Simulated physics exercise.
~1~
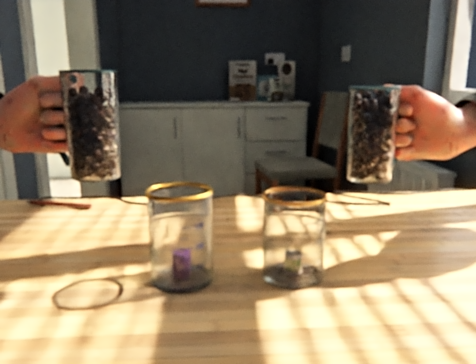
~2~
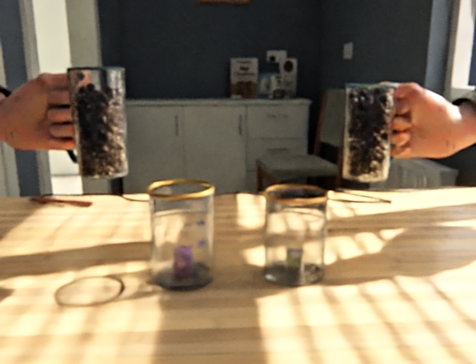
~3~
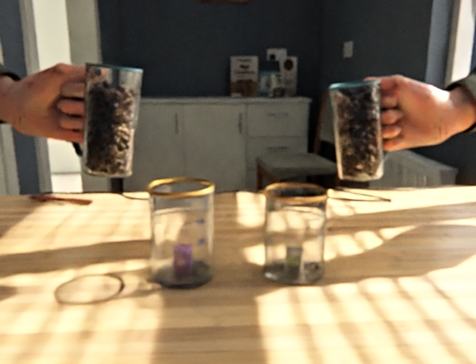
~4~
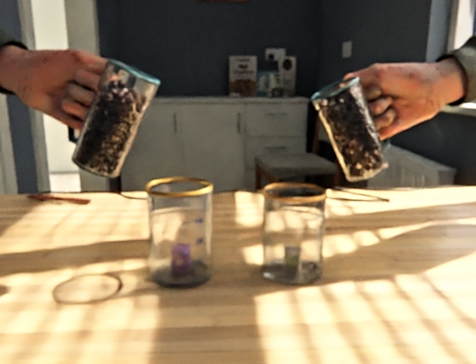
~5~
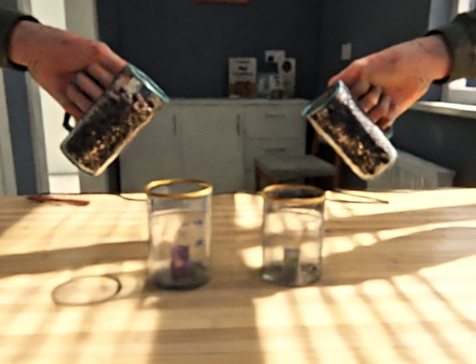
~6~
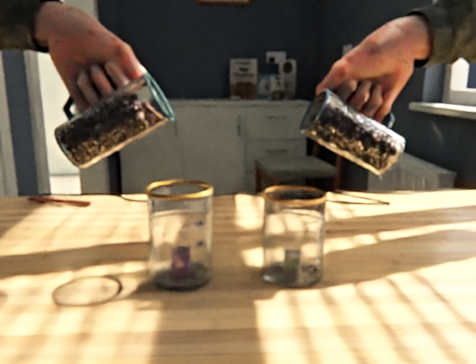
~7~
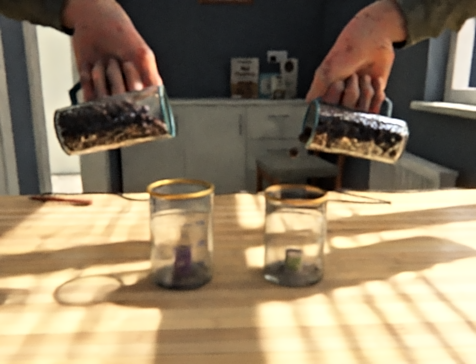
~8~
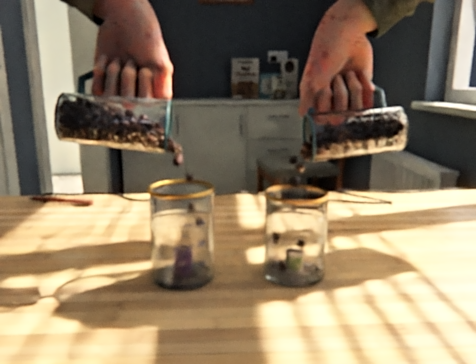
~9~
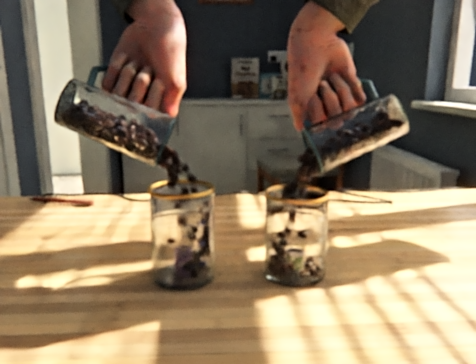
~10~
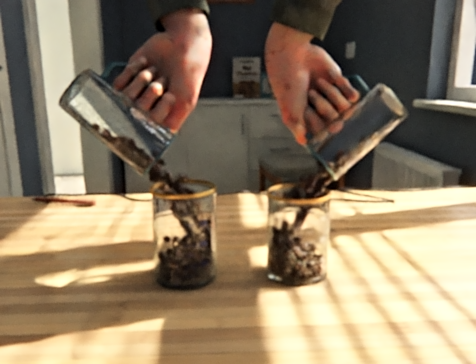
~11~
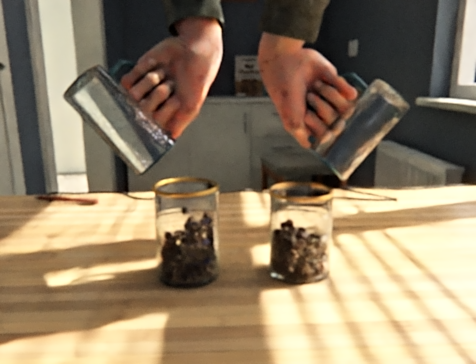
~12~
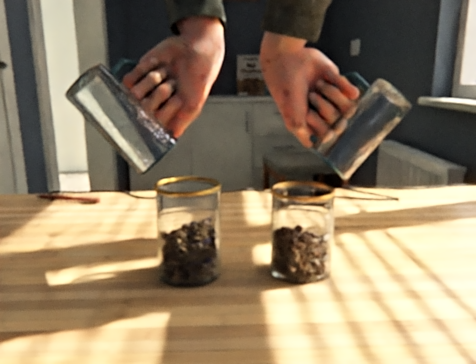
At first, two hands hold clear cups filled with dark, loose pieces above a sunlit wooden table, where two gold-rimmed glass containers stand, a small purple object in the left one and a small pale object in the right. The hands bring the cups slightly inward and tip them toward each other until they lie on their sides. A few pieces drop first, then both cupfuls stream down into the containers as the cups tilt further. The pieces pile up over the small objects. Finally, the emptied cups stay tipped above the containers, each about half full, with both objects hidden.
